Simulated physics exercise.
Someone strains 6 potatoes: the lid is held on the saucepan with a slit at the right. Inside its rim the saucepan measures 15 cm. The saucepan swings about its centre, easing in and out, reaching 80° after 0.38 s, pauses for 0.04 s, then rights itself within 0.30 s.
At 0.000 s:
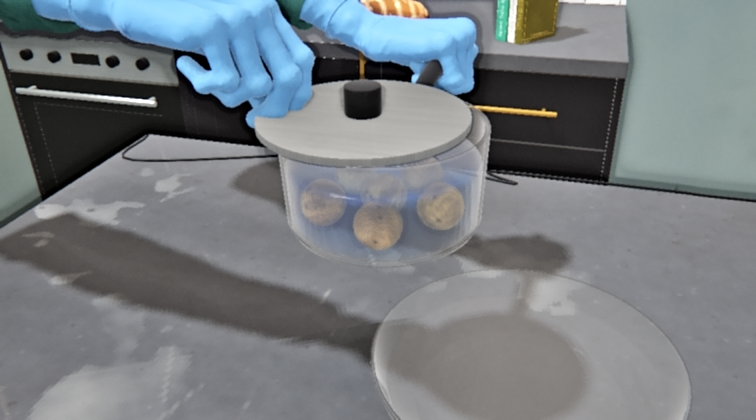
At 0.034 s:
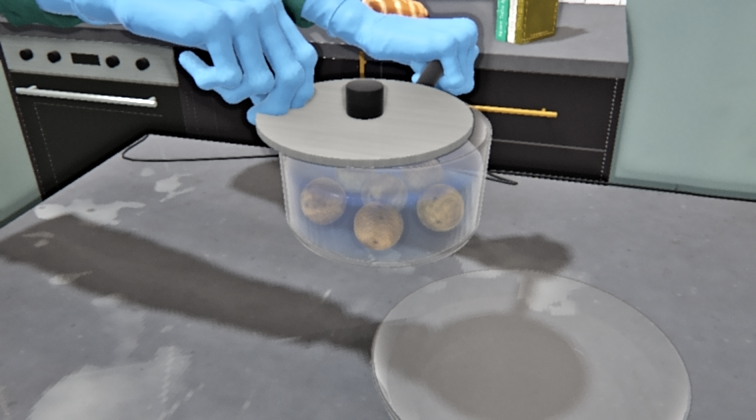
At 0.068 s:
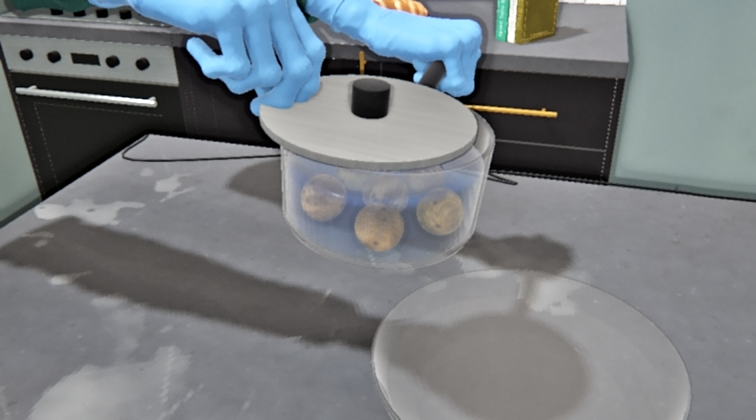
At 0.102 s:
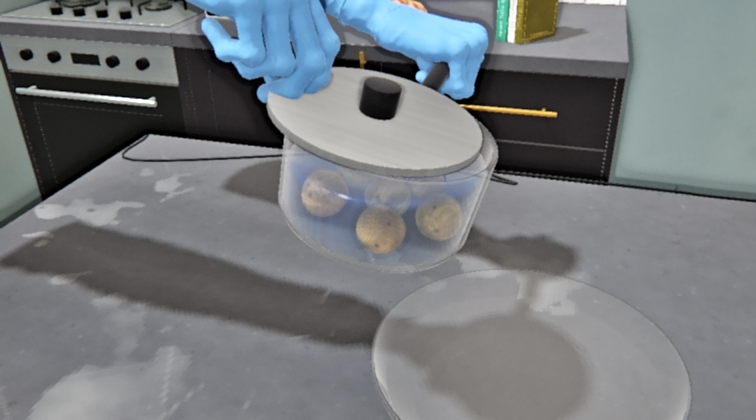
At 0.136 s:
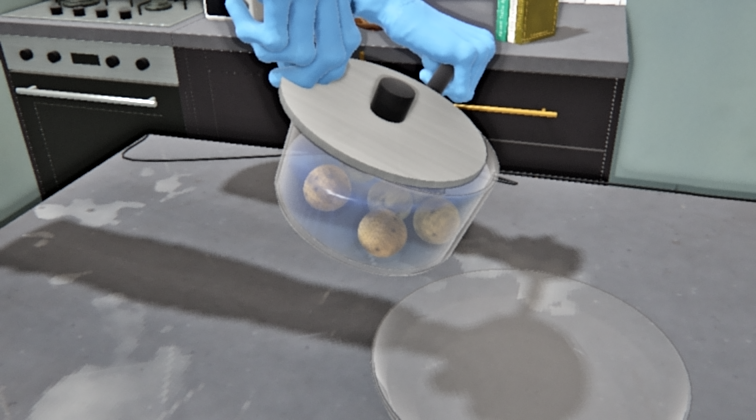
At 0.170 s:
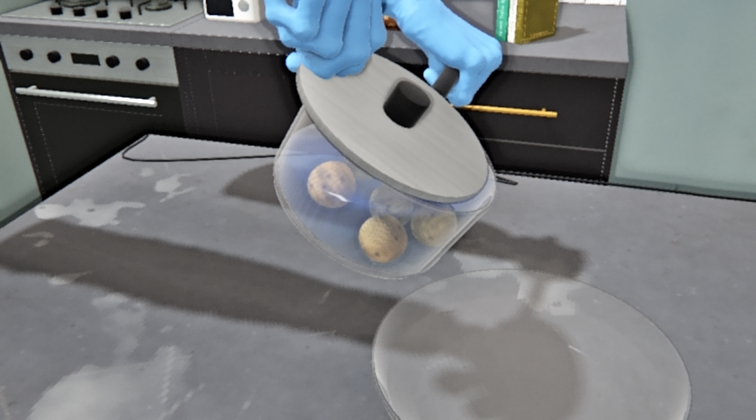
Blue-gloved hands held a grey lid on a clear saucepan of potatoes and bluish water, then tilted it steadily down to the right above a grey countertop, near a round, see-through dish.
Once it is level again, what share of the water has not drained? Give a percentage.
About 55 per cent stays in the saucepan.
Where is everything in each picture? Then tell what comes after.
The first picture shows tilt 0°; pouring edge (487, 137); surface from (293, 146) to (481, 166); the lid's edge is at (467, 126), 10 mm short of the rim.
The second picture shows tilt 2°; pouring edge (488, 139); surface from (293, 145) to (482, 167).
The third picture shows tilt 6°; pouring edge (491, 148); surface from (294, 142) to (483, 170).
The fourth picture shows tilt 13°; pouring edge (494, 162); surface from (296, 141) to (486, 173).
The fifth picture shows tilt 23°; pouring edge (495, 179); surface from (293, 138) to (490, 177).
The sixth picture shows tilt 33°; pouring edge (493, 198); surface from (290, 134) to (487, 181); the lid's edge is at (483, 181), 10 mm short of the rim.
After 0.31 s the tilt is 73° and 84 per cent of the water is still in the saucepan.
After 0.41 s the tilt is 80° and 71 per cent of the water is still in the saucepan.
After 0.51 s the tilt is 62° and 60 per cent of the water is still in the saucepan.
After 0.63 s the tilt is 16° and 55 per cent of the water is still in the saucepan.
In the end 55 per cent of the water is still in the saucepan.
